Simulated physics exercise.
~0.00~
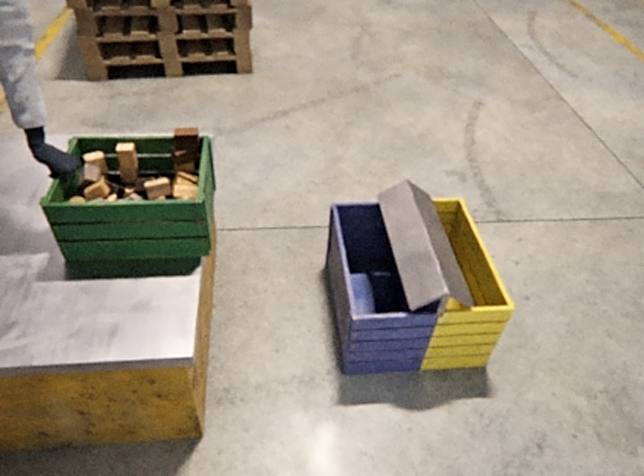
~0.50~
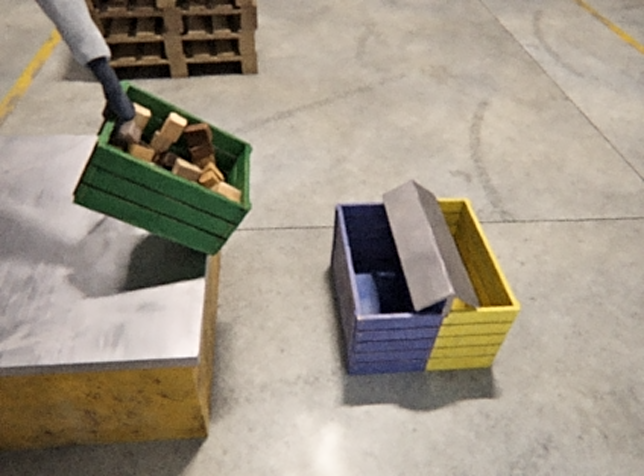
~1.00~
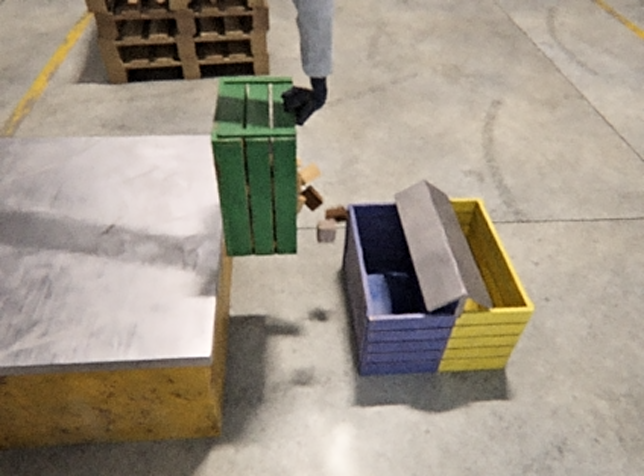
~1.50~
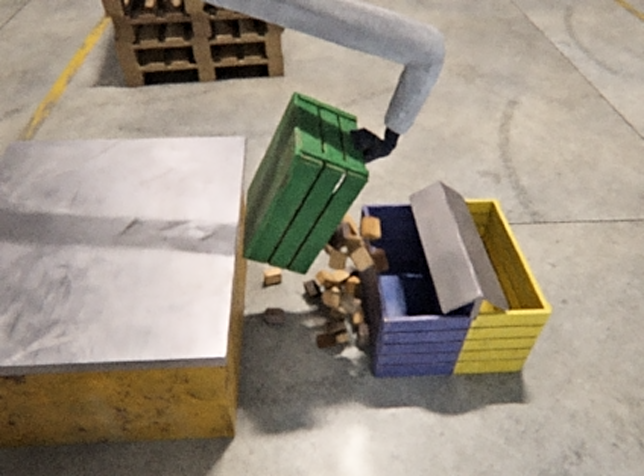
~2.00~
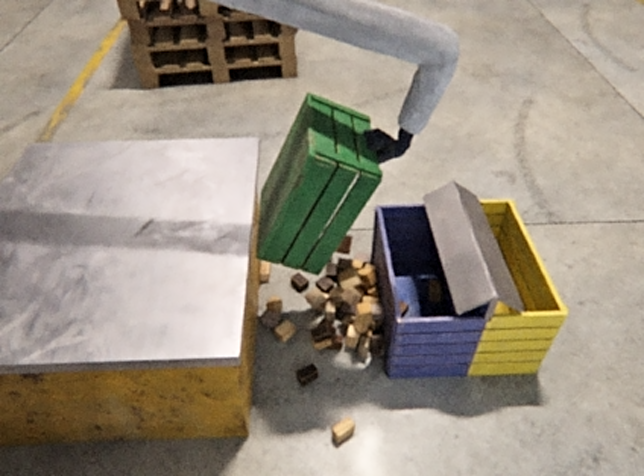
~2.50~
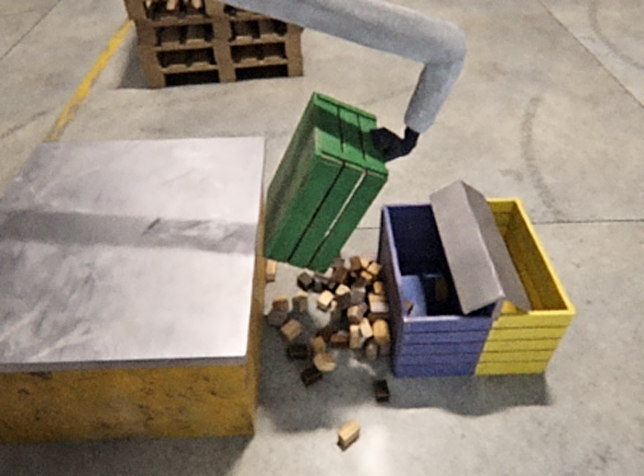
On a warehouse floor, an arm tips a green crate, spilling wooden blocks mostly short of the blue trough.
